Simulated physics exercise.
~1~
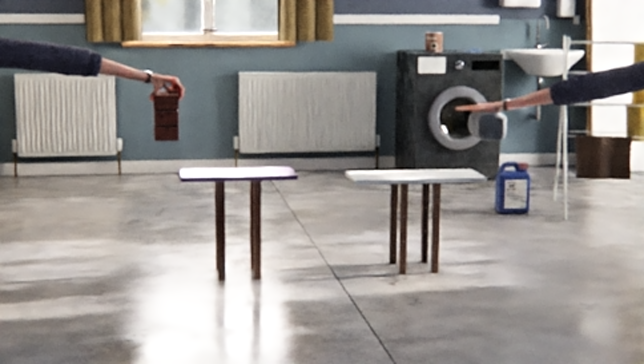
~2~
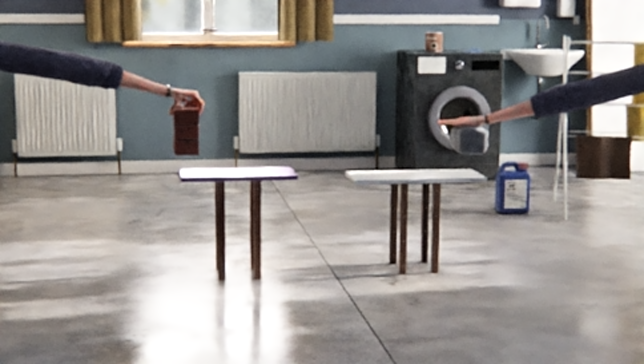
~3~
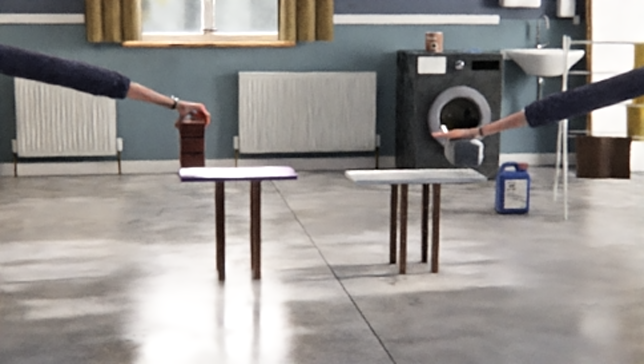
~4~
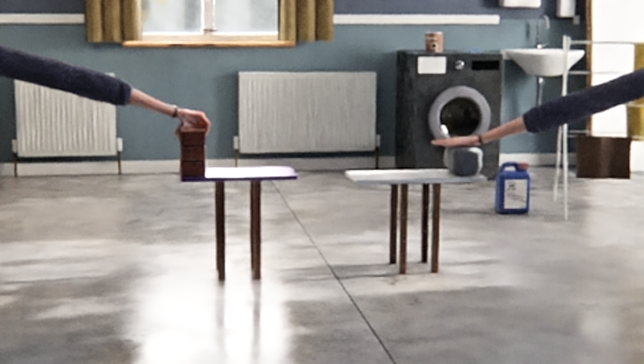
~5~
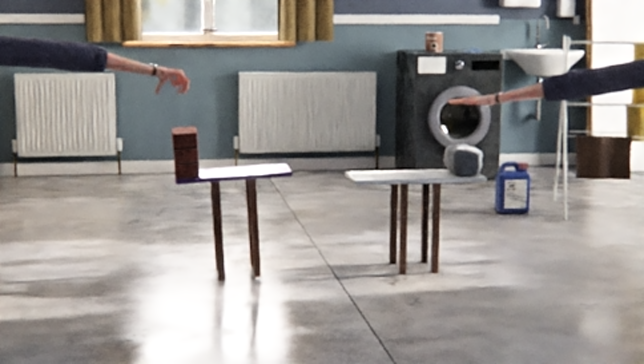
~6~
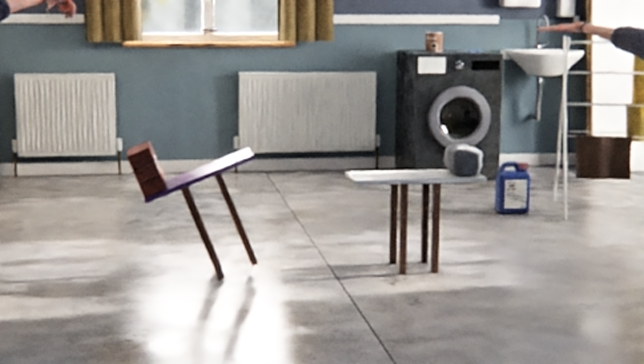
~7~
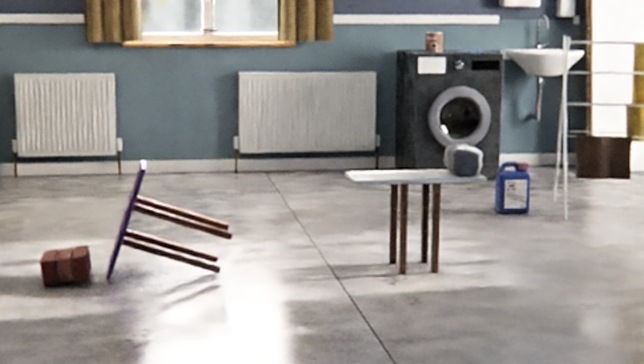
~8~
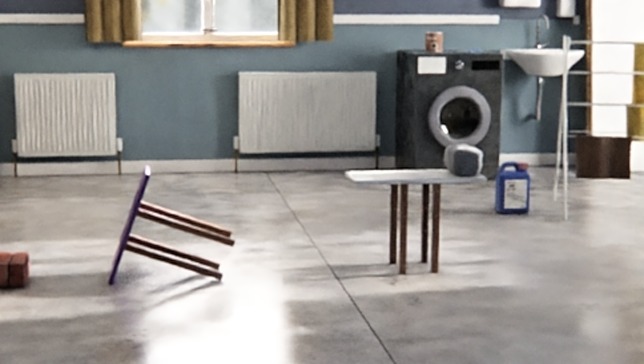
A stack of dark red bricks and a grey cushion-like object are lowered by two hands, one from each side, toward two slim tables in a room with radiators and a washing machine. The bricks come down on the left end of the purple-edged stand, and the grey object settles on the right end of the white trestle. Both hands let go and draw back. The purple-edged stand tips left, and the bricks slide off and tumble across the floor. It ends lying on its side, while the trestle stands steady with its load.
